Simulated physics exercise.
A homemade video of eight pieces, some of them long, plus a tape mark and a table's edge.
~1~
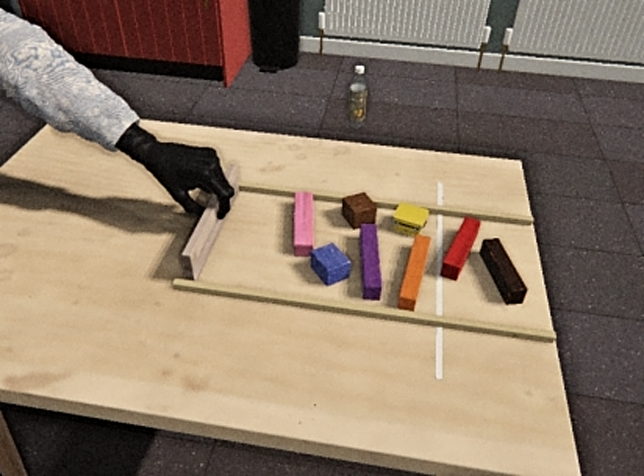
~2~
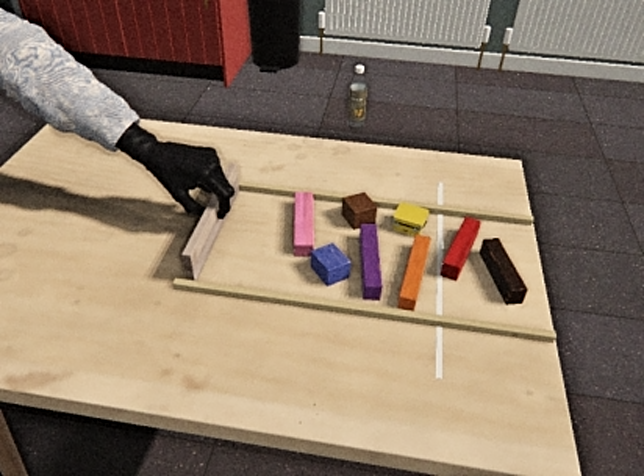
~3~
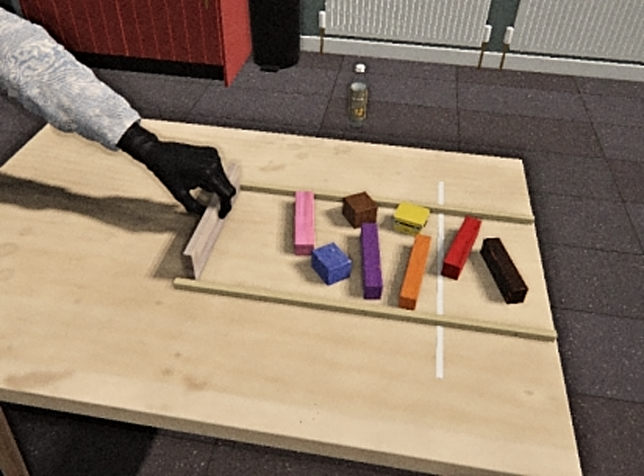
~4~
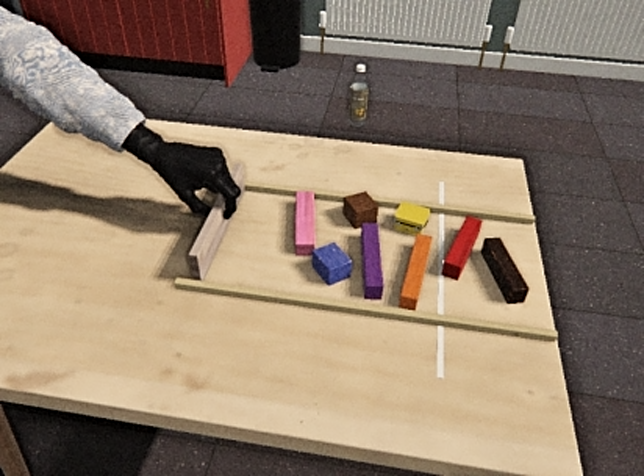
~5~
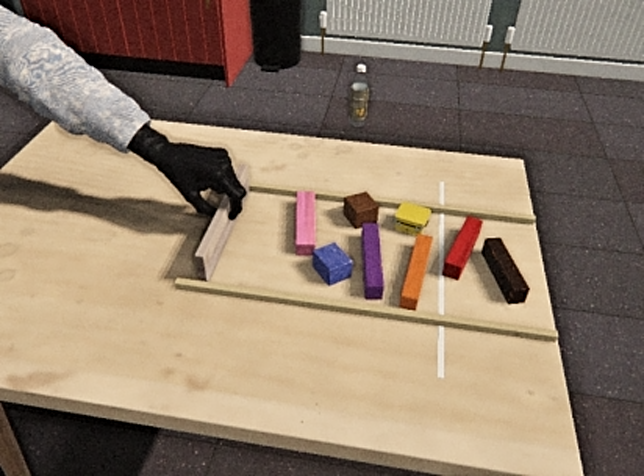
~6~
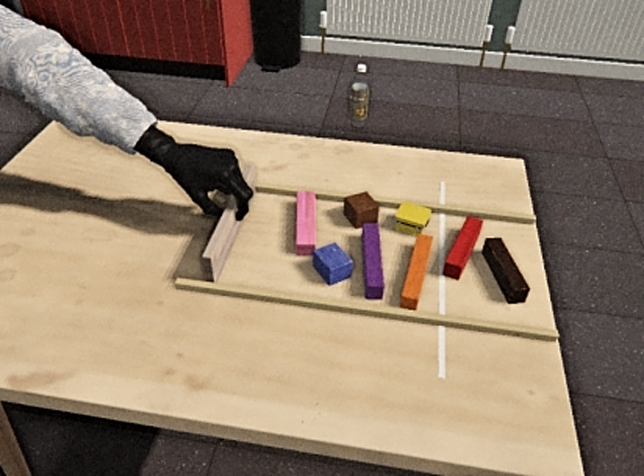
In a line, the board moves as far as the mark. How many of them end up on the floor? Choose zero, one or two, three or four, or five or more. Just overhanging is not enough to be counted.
Zero.
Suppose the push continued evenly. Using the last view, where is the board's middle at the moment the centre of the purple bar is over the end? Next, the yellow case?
Estimated middle: (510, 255), and (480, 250) for the other.
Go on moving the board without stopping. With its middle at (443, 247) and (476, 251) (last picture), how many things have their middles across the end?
Count one: 0; count two: 2.
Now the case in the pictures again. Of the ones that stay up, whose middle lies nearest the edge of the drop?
Closest at the end: The black bar.
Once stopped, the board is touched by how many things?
Counting them up gives 2.
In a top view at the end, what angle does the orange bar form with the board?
About 5°.
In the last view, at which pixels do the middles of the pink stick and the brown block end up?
They come to rest around (452, 240) and (476, 226).
Early on, none off yet; black bar at rest near (505, 269); red stick at rest near (463, 247); orange bar at rest near (417, 270).
A while later, none off yet; black bar travelled a little near (517, 272); red stick travelled a little near (493, 250); orange bar travelled a little near (463, 275).
Finally, the number that fall off is zero.
